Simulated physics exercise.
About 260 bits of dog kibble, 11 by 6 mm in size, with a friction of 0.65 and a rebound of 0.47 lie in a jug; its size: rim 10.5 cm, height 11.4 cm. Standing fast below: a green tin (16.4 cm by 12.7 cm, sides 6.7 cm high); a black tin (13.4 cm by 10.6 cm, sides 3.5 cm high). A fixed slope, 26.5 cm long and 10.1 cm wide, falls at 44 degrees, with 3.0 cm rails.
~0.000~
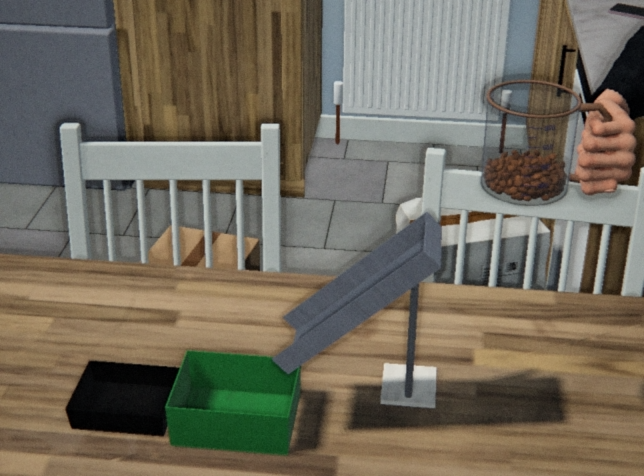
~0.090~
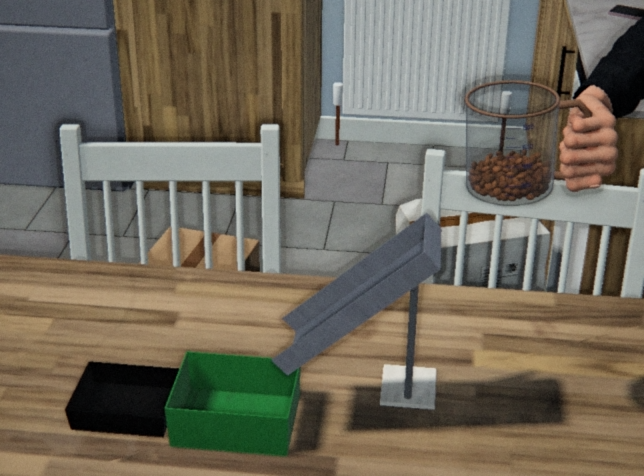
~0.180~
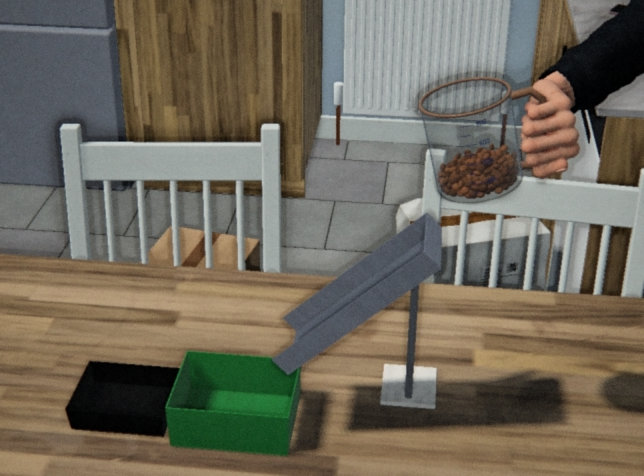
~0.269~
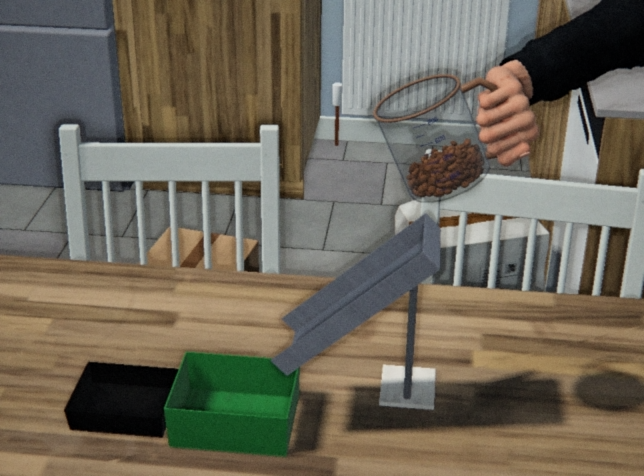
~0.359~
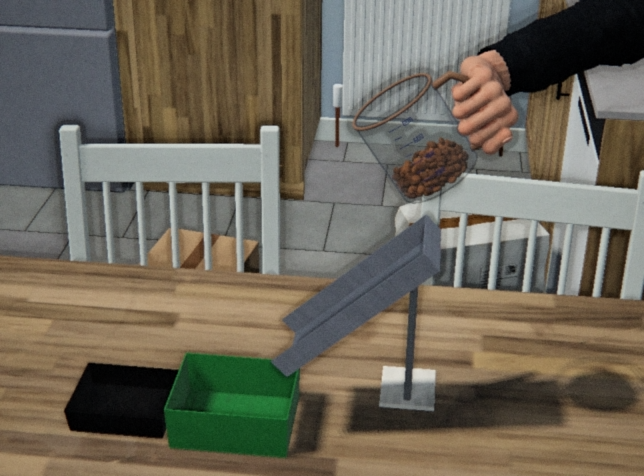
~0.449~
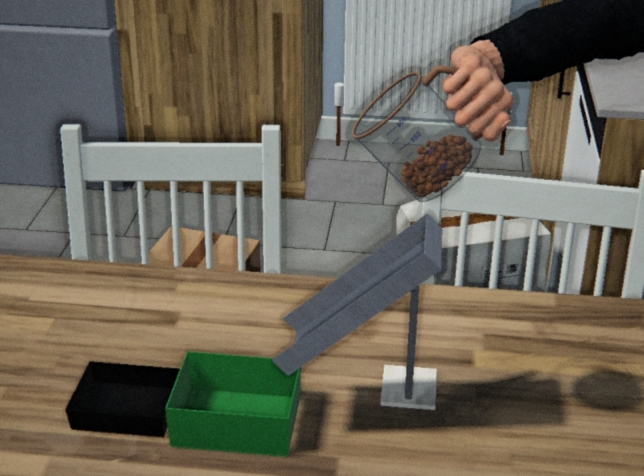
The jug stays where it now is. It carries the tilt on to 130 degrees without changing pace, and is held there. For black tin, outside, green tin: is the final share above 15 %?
Black tin under, outside under, green tin over.
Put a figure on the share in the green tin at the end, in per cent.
About 95 per cent.
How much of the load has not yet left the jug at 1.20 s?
About 75 per cent.
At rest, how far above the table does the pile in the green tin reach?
Roughly 3.0 cm.
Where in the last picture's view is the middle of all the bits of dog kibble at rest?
Near (205, 411).
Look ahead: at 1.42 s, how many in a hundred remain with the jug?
About 10 per cent.
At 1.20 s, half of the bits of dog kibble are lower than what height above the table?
About 42 cm.
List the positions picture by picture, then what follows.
In the first picture, jug at (530, 130); tilt 0 degrees; moved 0.0 cm; lip at (489, 96); top of the load at (524, 156); green tin at (235, 382); black tin at (125, 388).
In the second picture, jug at (511, 131); tilt 4 degrees; moved 2.1 cm; lip at (467, 99); top of the load at (490, 157).
In the third picture, jug at (470, 128); tilt 14 degrees; moved 6.7 cm; low side left; lip at (421, 104); top of the load at (467, 152).
In the fourth picture, jug at (428, 126); tilt 24 degrees; moved 11.3 cm; low side left; lip at (375, 112); top of the load at (477, 148).
In the fifth picture, jug at (407, 125); tilt 34 degrees; moved 13.4 cm; low side left; lip at (354, 122); top of the load at (448, 145).
In the sixth picture, jug at (404, 124); tilt 44 degrees; moved 13.4 cm; low side left; lip at (354, 131); top of the load at (459, 140); green tin at (236, 384); black tin at (125, 389). It turns about 115 degrees a second.
After 0.74 s, tilt 77 degrees; jug 100 %; middle of all pieces near (447, 155).
After 0.98 s, tilt 104 degrees; jug 100 %; middle of all pieces near (438, 156).
Then, at 1.20 s, tilt 128 degrees; slope 25 %, jug 75 %; middle of all pieces near (411, 185).
Then, at 1.42 s, tilt 130 degrees; green tin 15 %, slope 70 %, jug 10 %; middle of all pieces near (327, 291).
In the end, at 2.4 s, green tin 95 %, slope 0 %, black tin 0 %, outside 5 %, jug 0 %.
